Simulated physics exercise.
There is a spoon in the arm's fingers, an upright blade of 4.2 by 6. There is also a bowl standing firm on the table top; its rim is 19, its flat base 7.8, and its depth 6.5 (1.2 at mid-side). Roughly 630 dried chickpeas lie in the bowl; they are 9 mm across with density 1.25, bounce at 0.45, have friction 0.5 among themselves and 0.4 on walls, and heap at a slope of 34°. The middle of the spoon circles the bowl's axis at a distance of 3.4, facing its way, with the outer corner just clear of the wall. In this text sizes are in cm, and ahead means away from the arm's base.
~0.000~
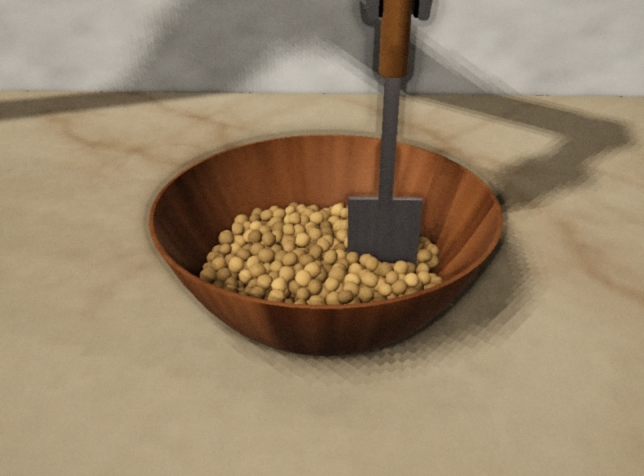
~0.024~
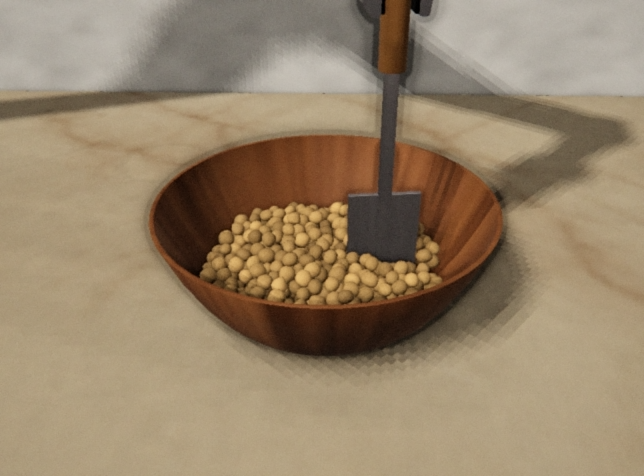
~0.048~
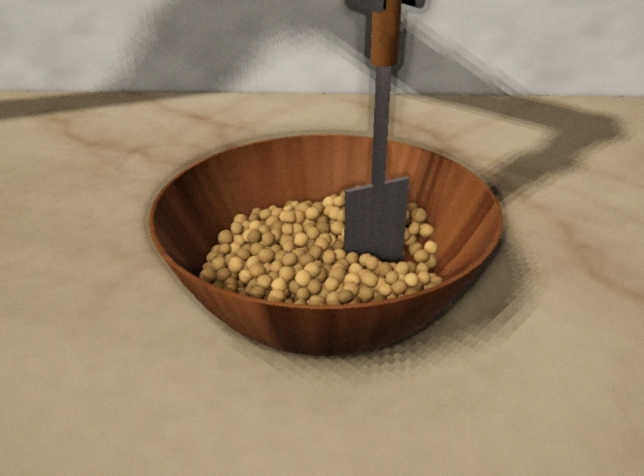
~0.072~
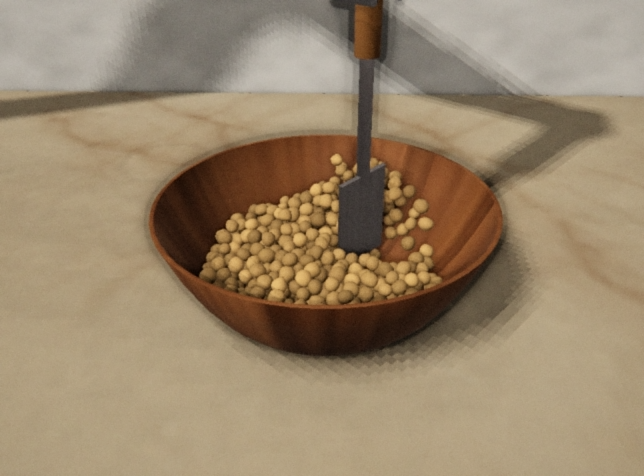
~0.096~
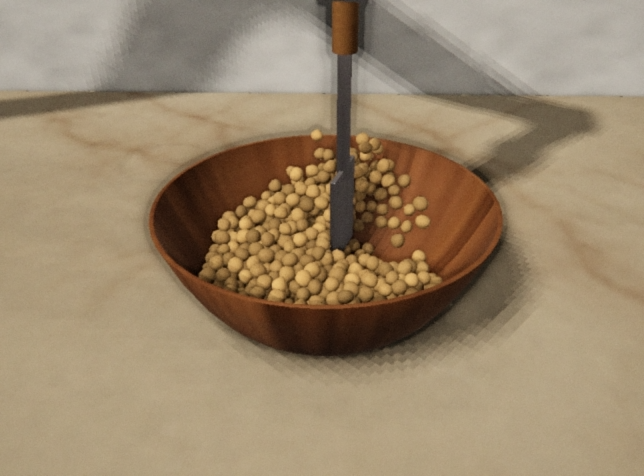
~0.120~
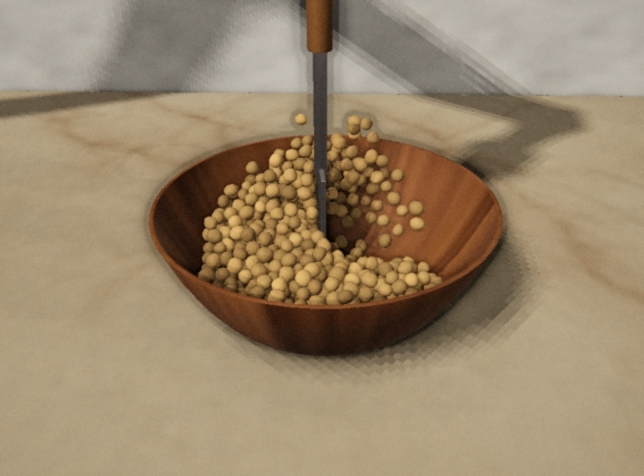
A flat, upright metal blade on a wooden handle starts at the right of a wooden bowl of chickpeas, then sweeps left and toward the back, turning edge-on. The chickpeas pile up against the back and left, some bouncing up at the rear rim, while a hollow opens behind the blade.
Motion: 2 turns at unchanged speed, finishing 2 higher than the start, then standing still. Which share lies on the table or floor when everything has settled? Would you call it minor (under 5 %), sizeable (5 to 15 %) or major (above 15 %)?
I would call it sizeable.
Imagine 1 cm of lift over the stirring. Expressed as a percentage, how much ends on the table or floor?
My guess is close to 10 per cent.
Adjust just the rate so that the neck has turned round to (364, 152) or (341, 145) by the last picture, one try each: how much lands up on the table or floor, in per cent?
So, roughly 0 percent the first time and 0 percent the second.
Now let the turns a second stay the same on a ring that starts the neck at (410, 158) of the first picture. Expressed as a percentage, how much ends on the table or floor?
It comes to around 20 percent.
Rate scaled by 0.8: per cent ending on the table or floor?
Close to 0 in a hundred.
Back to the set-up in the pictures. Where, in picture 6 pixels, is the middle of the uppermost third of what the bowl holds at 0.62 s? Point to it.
In the final view it lies at about (303, 254).
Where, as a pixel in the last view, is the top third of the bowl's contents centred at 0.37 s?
Roughly at (399, 278).
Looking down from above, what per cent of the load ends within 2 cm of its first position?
About 5 %.
By 0.37 s, 339° round, highest piece 9 above the table; 584 in the bowl, 32 on the table or floor, 15 in flight or on the tool.
By 0.62 s, 220° round, highest piece 7 above the table; 576 in the bowl, 53 on the table or floor, 2 in flight or on the tool.
By 0.94 s, 0° round, highest piece 5 above the table; 575 in the bowl, 56 on the table or floor.
By 1.64 s, 0° round, highest piece 5 above the table; 575 in the bowl, 56 on the table or floor.
Final count, 575 in the bowl, 56 on the table or floor. That is 9 % on the table or floor.
